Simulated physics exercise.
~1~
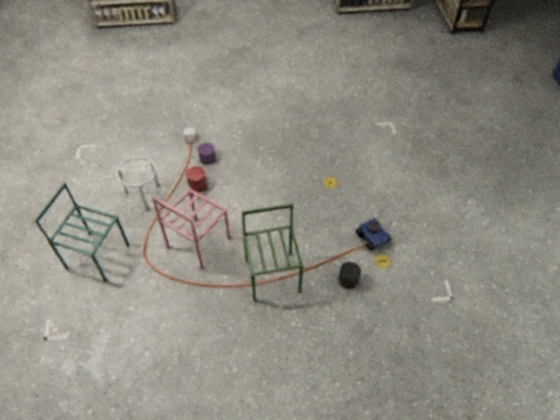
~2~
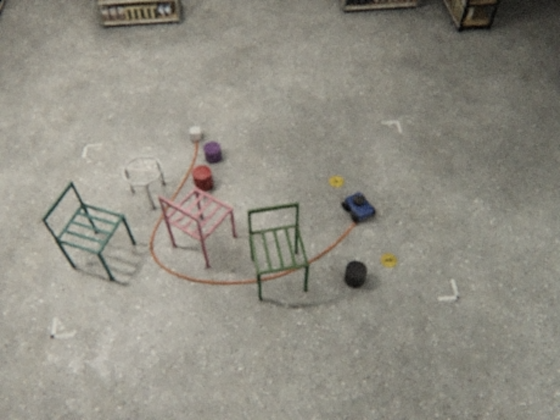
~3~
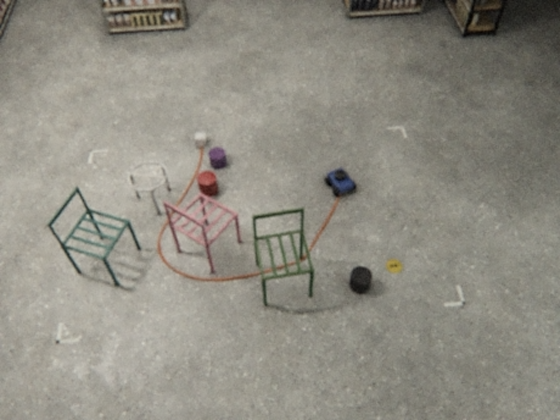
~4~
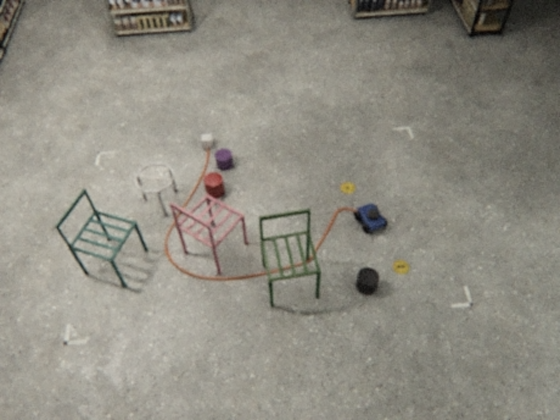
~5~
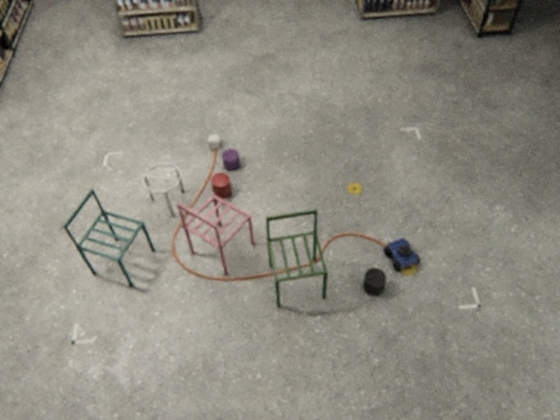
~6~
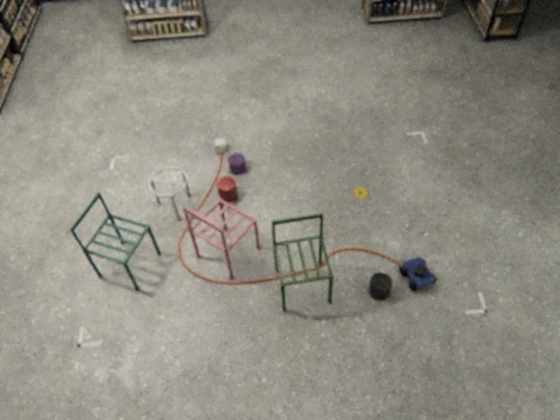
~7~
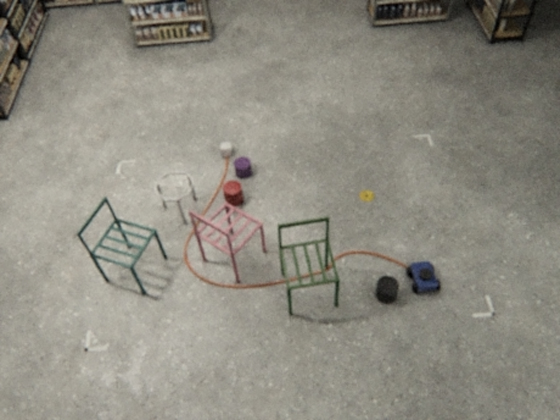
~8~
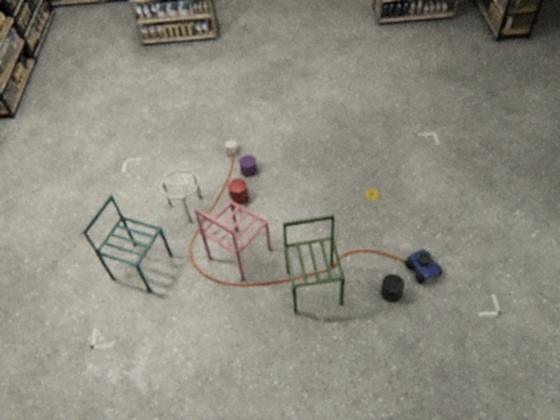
A blue cart trailing an orange lead rolls up-left, then down-right, and stops past the chairs.
